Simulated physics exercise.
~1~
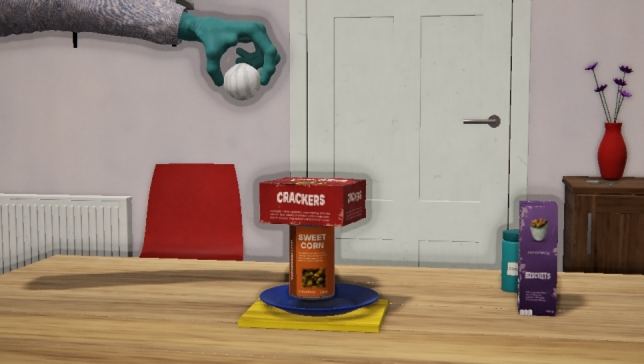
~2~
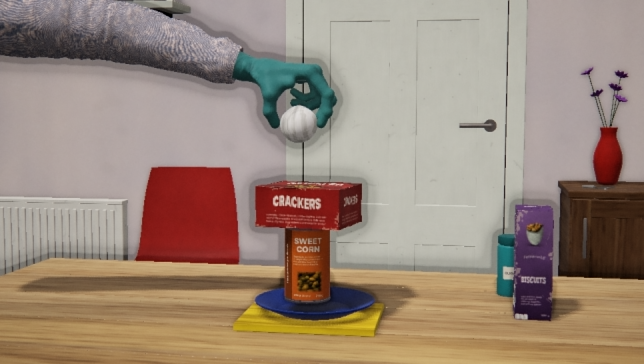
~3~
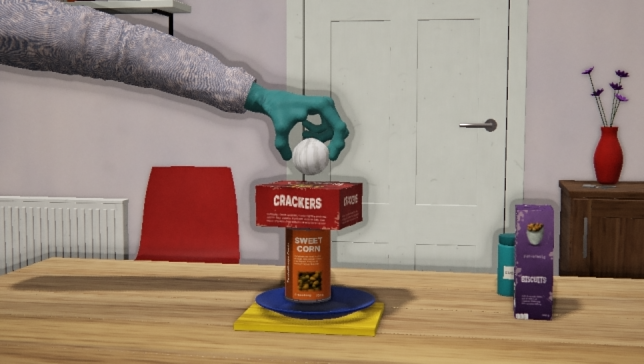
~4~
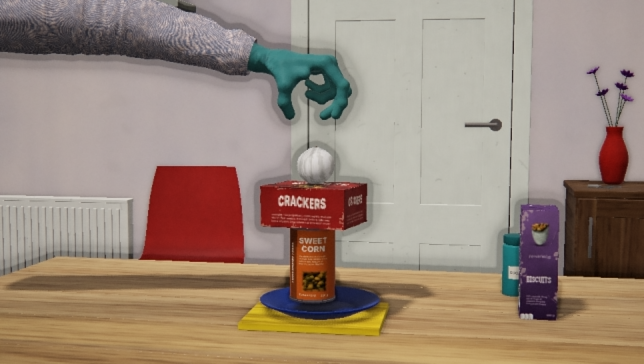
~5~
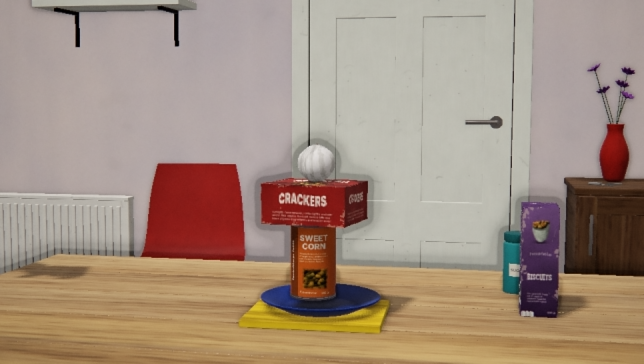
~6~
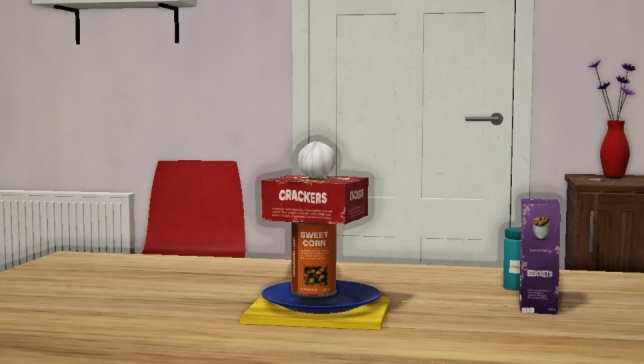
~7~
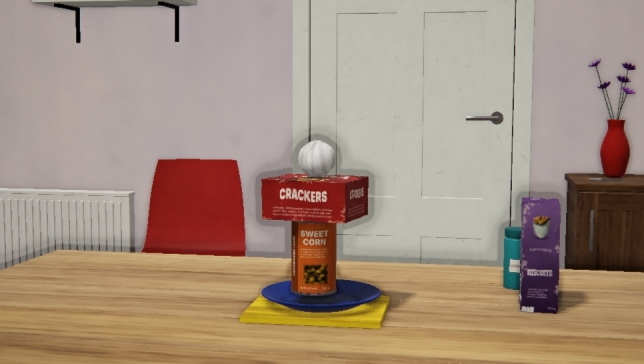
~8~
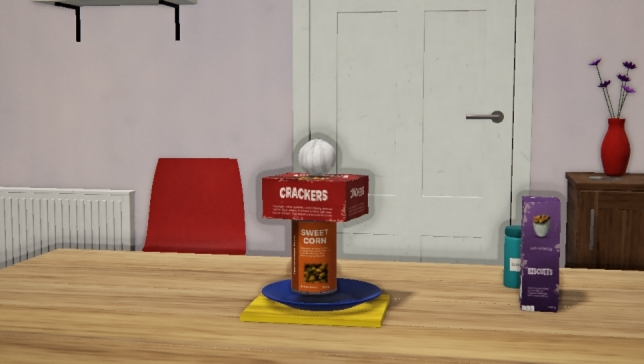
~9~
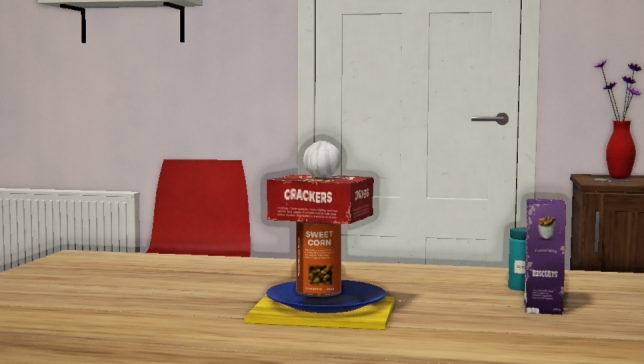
An arm in a grey sleeve and teal glove reaches in from the upper left, holding a white onion above a wooden table in a room seen from the front by a slightly swaying camera. On the table, a red crackers box rests on an orange sweet corn tin, on a blue plate and yellow board, with a turquoise shaker and purple box to the right. Behind are a red chair, a pale door and a red vase of flowers. The hand moves right, lowers the onion onto the crackers box, releases it and withdraws. The pile stays balanced, the onion resting on top.
